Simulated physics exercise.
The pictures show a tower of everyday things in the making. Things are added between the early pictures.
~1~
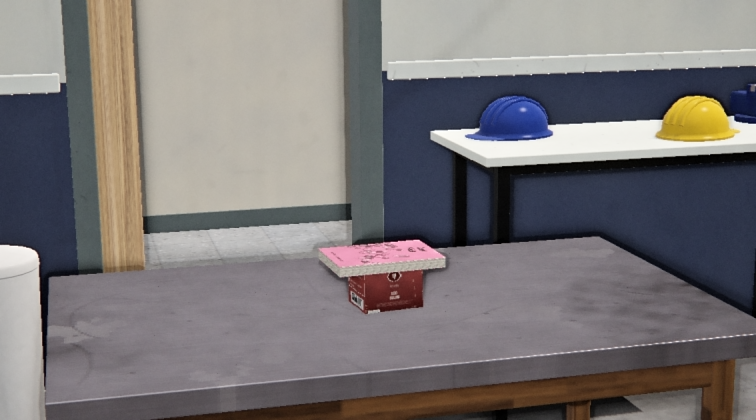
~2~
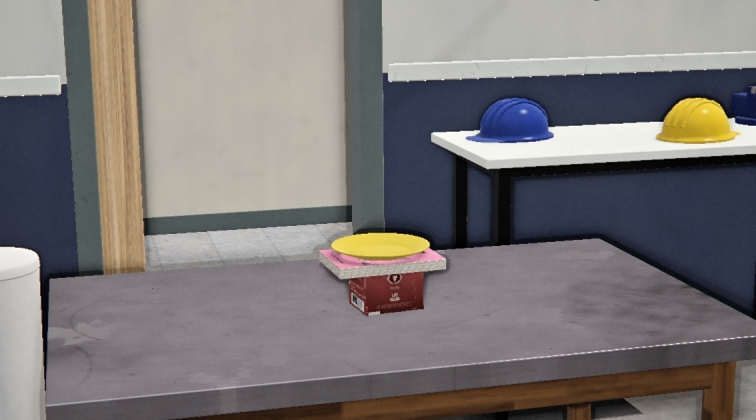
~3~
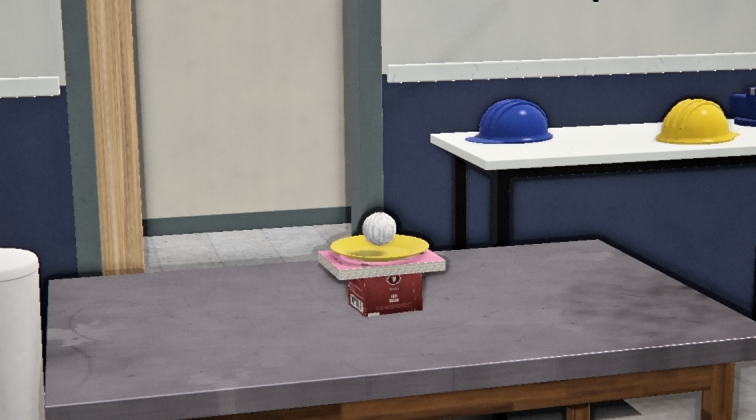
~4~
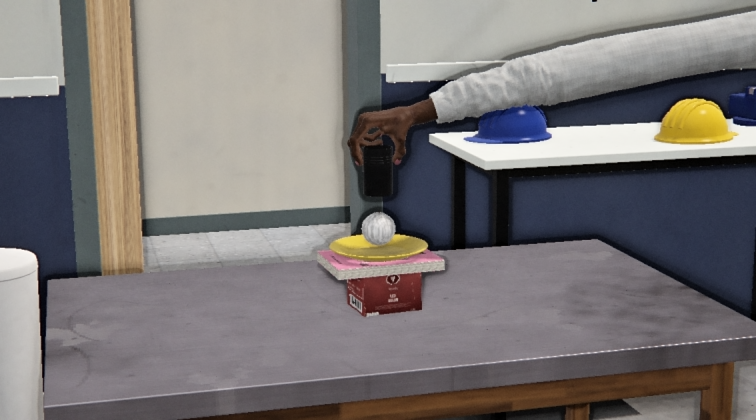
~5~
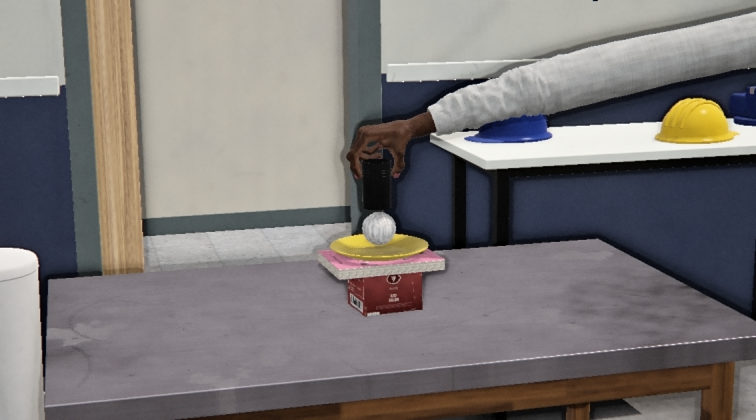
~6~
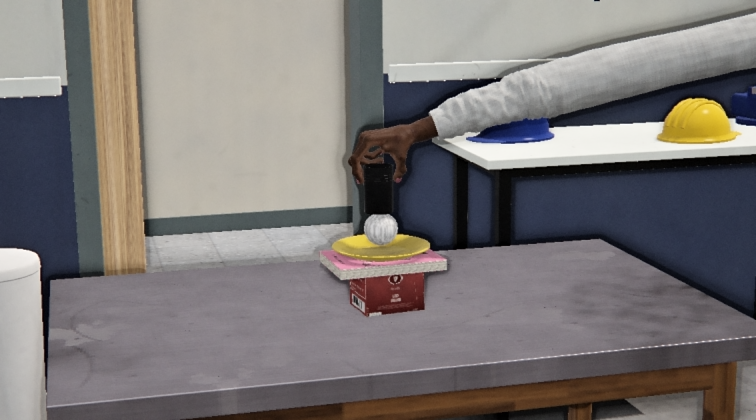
In a room with navy and pale walls, a grey-topped table is seen from slightly above by a still camera. A red box topped by a pink-and-white slab sits on it, with blue and yellow hard hats on a white table at right. A yellow plate appears on the slab, then a white ball, and a hand reaches in from the right, lowering a black cup onto the ball.
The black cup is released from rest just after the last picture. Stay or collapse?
It loses its balance.
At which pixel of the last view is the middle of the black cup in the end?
At about (253, 304).
Then, 0.50 s after the last picture, black cup now fallen.
Then, 0.70 s after the last picture, things are still on the move.
Then, 1.00 s after the last picture, nothing new.
At rest, fallen, black cup; the other 4 in place. Seen from the same camera at the end, black cup near (254, 304). The pile comes apart.
